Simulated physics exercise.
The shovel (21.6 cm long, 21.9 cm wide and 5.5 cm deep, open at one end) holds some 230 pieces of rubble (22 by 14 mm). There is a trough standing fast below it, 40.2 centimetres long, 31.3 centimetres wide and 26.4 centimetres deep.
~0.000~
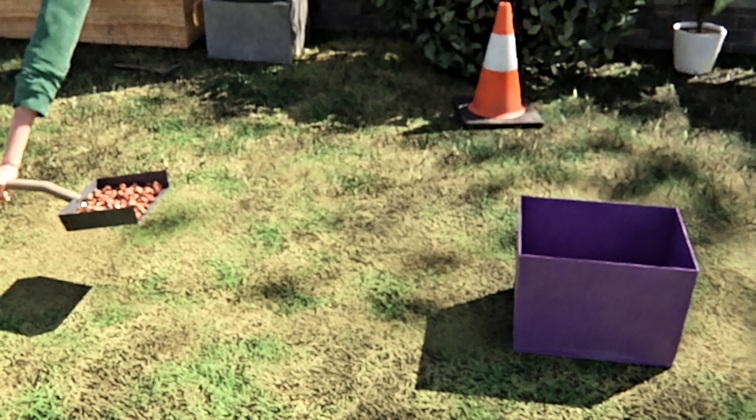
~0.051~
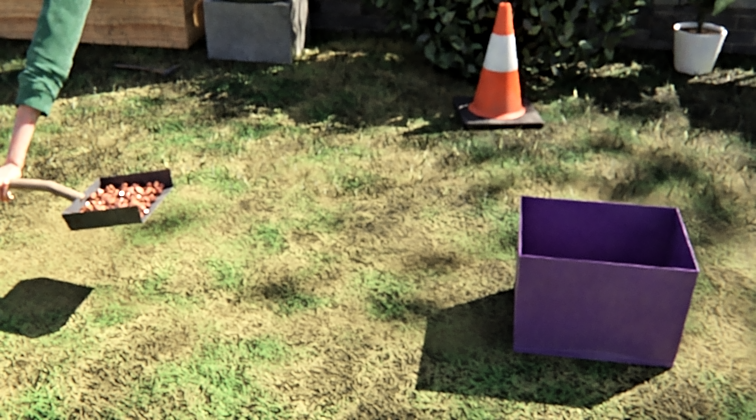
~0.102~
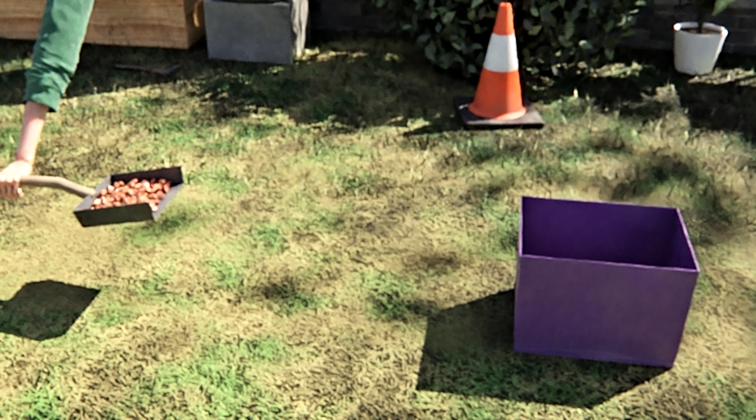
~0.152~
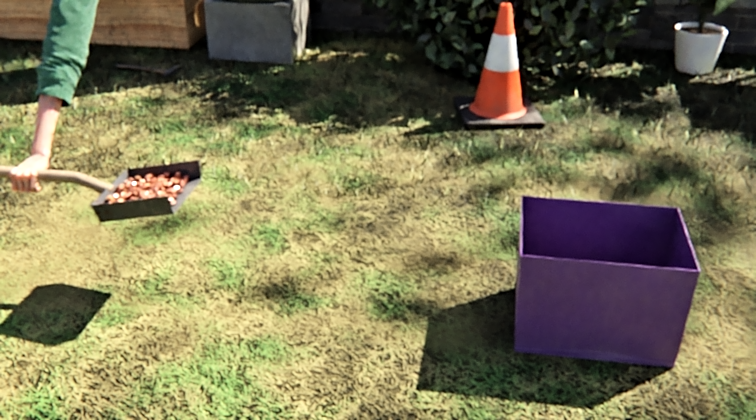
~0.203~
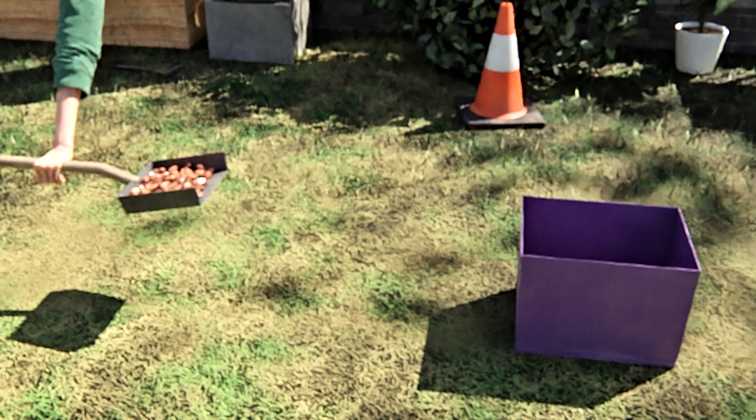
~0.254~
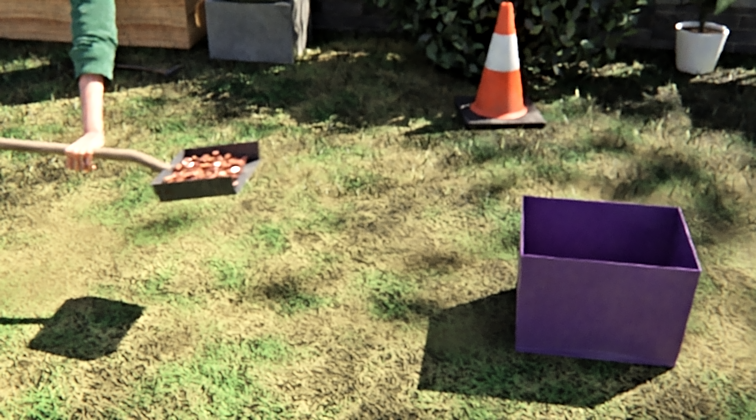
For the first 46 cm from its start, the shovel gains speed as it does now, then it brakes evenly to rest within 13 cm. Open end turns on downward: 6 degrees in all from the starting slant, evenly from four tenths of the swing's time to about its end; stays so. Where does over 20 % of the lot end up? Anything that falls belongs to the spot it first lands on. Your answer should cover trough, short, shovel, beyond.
Trough: Over, short: Under, shovel: Under, beyond: Under.
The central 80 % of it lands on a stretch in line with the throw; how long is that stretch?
Some 10 cm.
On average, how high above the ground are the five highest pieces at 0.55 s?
50 cm, give or take.
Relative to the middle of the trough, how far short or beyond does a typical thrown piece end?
About 15 cm past the centre, on the far side.
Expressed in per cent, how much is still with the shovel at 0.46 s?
The shovel still holds some 0 per cent of the load.
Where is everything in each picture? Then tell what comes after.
Shovel at (95, 212); tilt 12 degrees; moved 0.0 cm; low side left; open edge at (157, 205); middle of the load at (110, 202); trough at (603, 230), in the first frame.
Shovel at (99, 211); tilt 12 degrees; moved 1.2 cm; low side left; open edge at (161, 204); middle of the load at (112, 201), in the second frame.
Shovel at (111, 208); tilt 12 degrees; moved 4.7 cm; low side left; open edge at (172, 201); middle of the load at (131, 194), in the third frame.
Shovel at (130, 202); tilt 12 degrees; moved 10.5 cm; low side left; open edge at (190, 195); middle of the load at (144, 187), in the fourth frame.
Shovel at (157, 194); tilt 12 degrees; moved 18.8 cm; low side left; open edge at (217, 187); middle of the load at (166, 178), in the fifth frame.
Shovel at (192, 182); tilt 11 degrees; moved 29.4 cm; low side left; open edge at (252, 176); middle of the load at (197, 172); trough at (605, 230). It turns about 30 degrees a second, in the sixth frame.
Then, at 0.37 s, tilt 7 degrees; shovel 100 %; middle of all pieces near (306, 143).
Then, at 0.46 s, tilt 6 degrees; in the air 100 %; middle of all pieces near (397, 140).
After 0.55 s, tilt 6 degrees; in the air 100 %; middle of all pieces near (489, 166).
Then, at 0.64 s, tilt 6 degrees; trough 85 %, in the air 15 %; middle of all pieces near (578, 220).
In the end, at 1.9 s, trough 100 %, short 0 %, shovel 0 %, beyond 0 %.
